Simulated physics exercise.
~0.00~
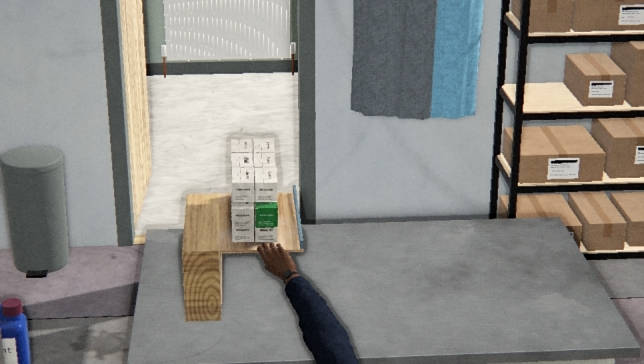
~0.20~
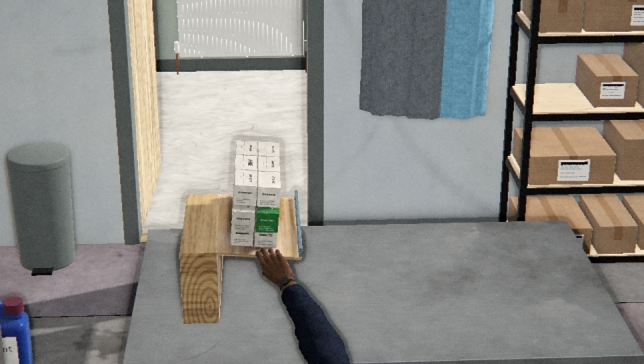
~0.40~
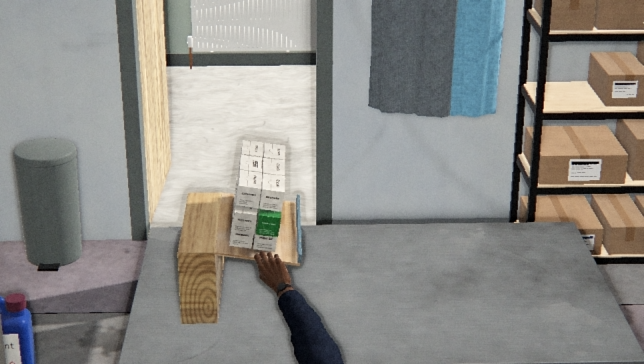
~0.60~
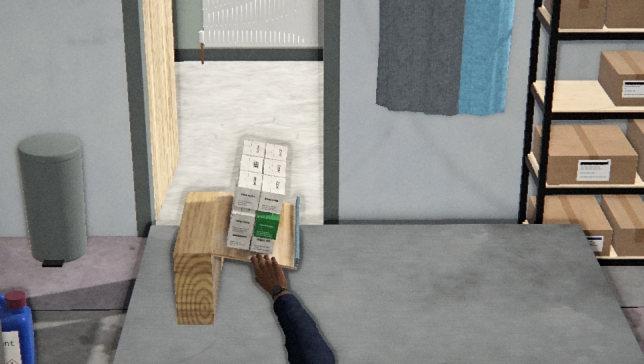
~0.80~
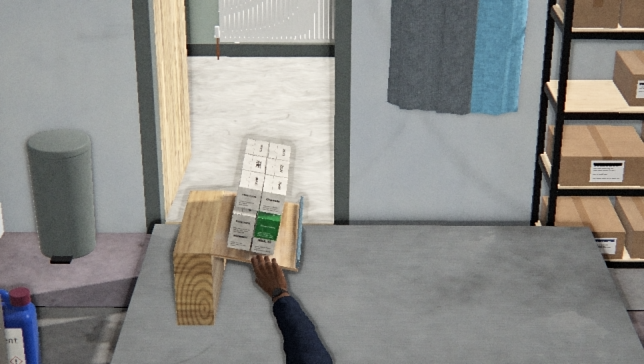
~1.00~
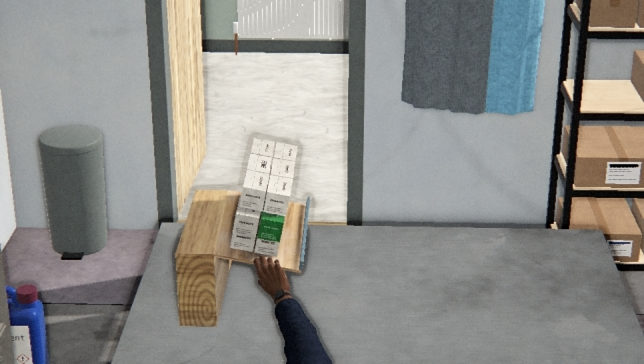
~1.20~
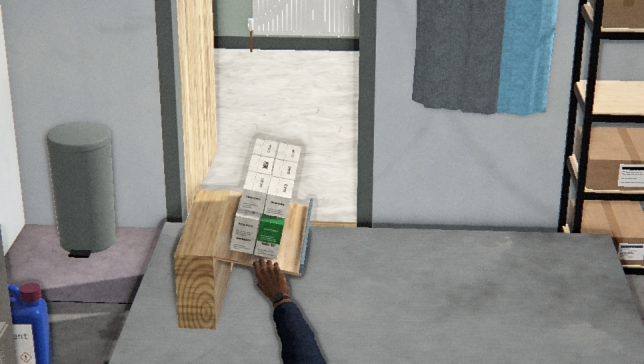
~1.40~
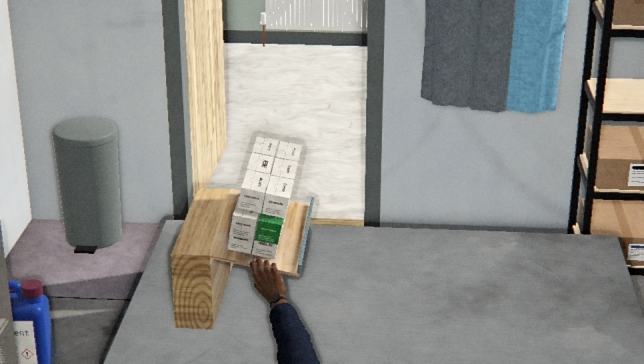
Small tray of stacked white and grey packets, one green, tilting slightly beside a hand and holding its pile in place.
